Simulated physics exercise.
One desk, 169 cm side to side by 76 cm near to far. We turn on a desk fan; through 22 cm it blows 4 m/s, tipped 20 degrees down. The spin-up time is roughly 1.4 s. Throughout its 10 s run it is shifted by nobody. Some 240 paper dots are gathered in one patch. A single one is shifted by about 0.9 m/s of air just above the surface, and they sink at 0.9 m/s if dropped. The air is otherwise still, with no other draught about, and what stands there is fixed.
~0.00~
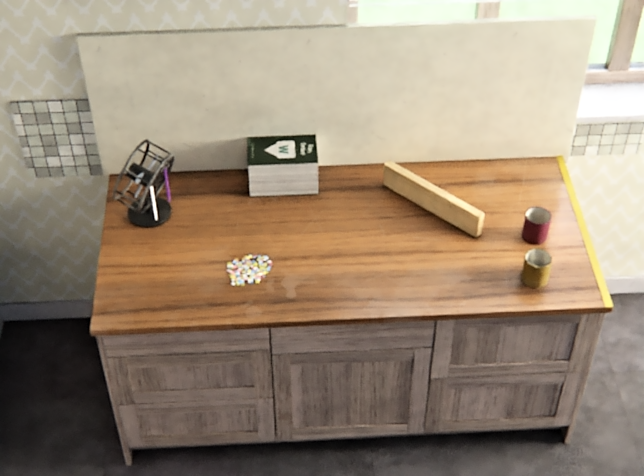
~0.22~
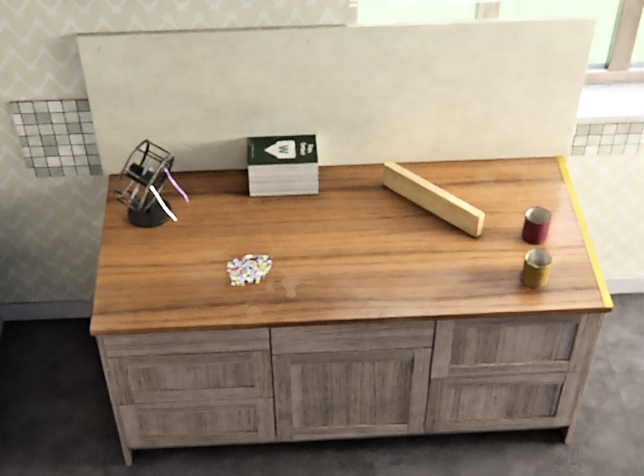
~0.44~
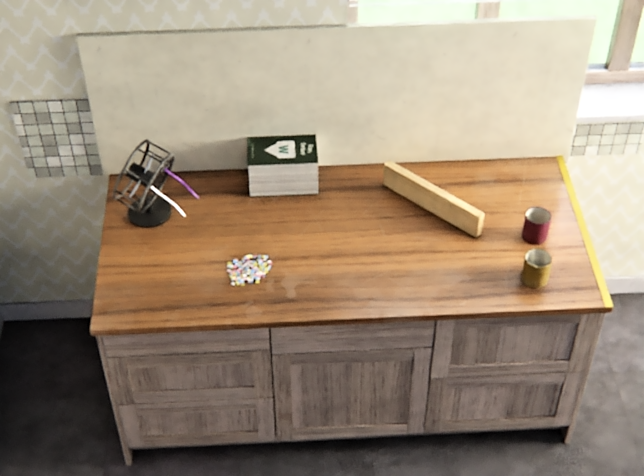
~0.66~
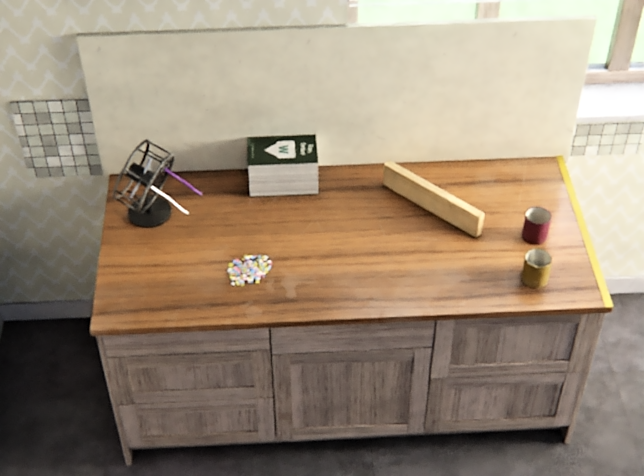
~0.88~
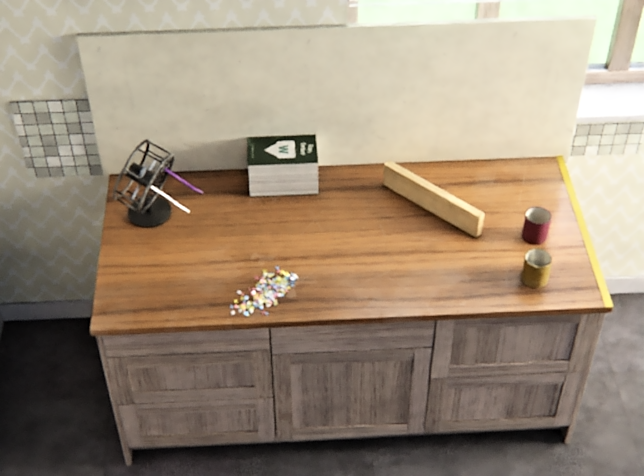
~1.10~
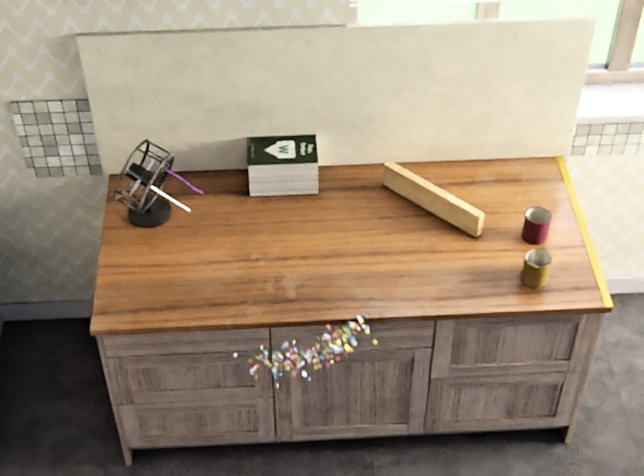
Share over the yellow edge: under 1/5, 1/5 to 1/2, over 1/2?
Under 1/5.
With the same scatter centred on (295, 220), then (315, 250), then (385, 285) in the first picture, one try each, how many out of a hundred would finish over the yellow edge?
90, 15 and 0 in a hundred, respectively.
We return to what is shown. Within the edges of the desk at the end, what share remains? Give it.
I'd say close to 0 percent.
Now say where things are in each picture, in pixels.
In the first picture, the middle of the paper dots is near (250, 271), none has stirred yet and the mouth of the desk fan is at (144, 177).
In the second picture, the middle of the paper dots is near (250, 271), none has stirred yet and the yellow edge is centred on (586, 226).
In the third picture, the middle of the paper dots is near (250, 271), none has stirred yet, the top of a book is at (282, 150) and the top of a board is at (433, 188).
In the fourth picture, the middle of the paper dots is near (248, 271) and none has stirred yet.
In the fifth picture, the middle of the paper dots is near (267, 291), the farthest in sight from the desk fan is at (267, 313) and all have left their places.
In the sixth picture, the middle of the paper dots is near (346, 333), the farthest in sight from the desk fan is at (367, 331) and all have left their places.
After 2.0 s, 0 % are over the yellow edge; 100 % have settled or left.
After 3.2 s, 0 % are over the yellow edge; 100 % have settled or left.
After 5.5 s, 0 % are over the yellow edge; 100 % have settled or left.
After 10.0 s, at the end, 0 % are over the yellow edge.
